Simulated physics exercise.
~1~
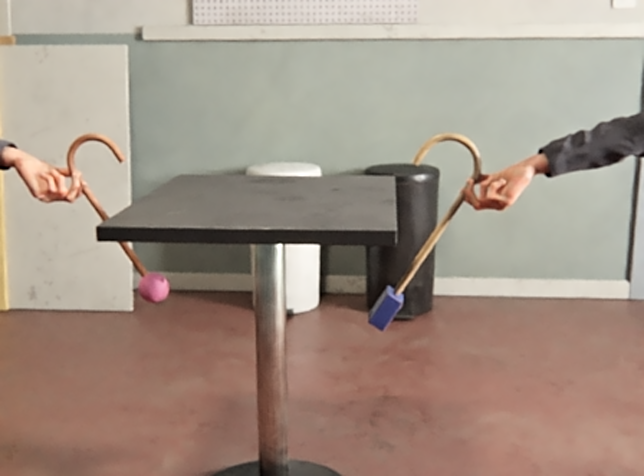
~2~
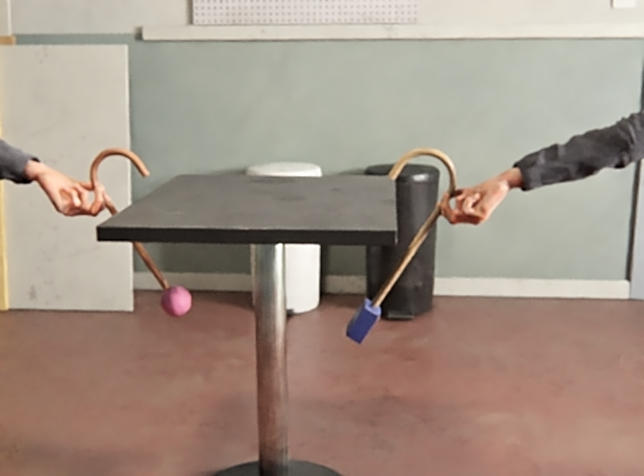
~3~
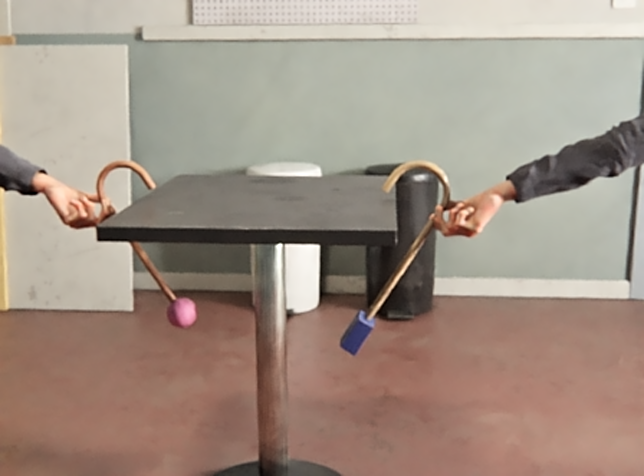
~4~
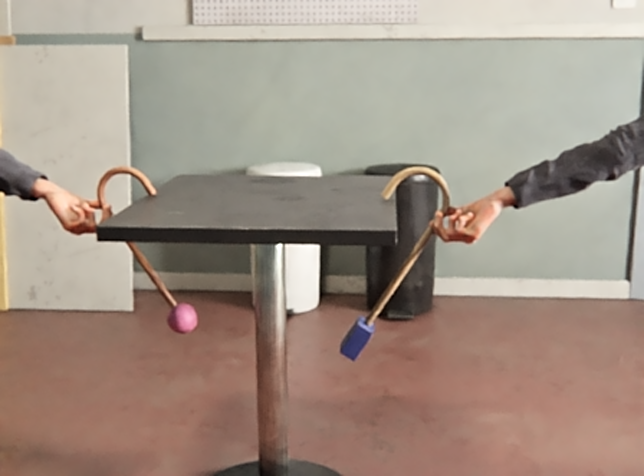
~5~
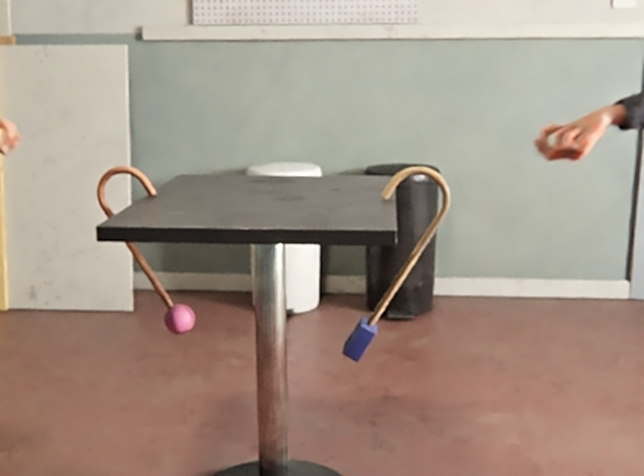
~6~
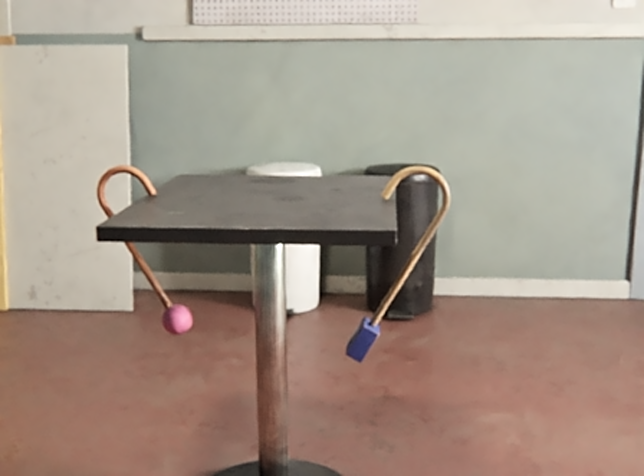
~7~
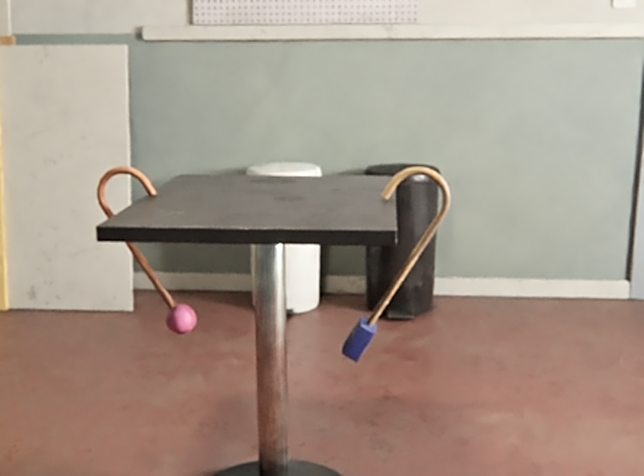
We see two hands bring a hooked stick with a pink ball end and another with a blue block end to opposite edges of a small dark table, lower their hooks over it, then let go and withdraw, leaving both hanging in place.
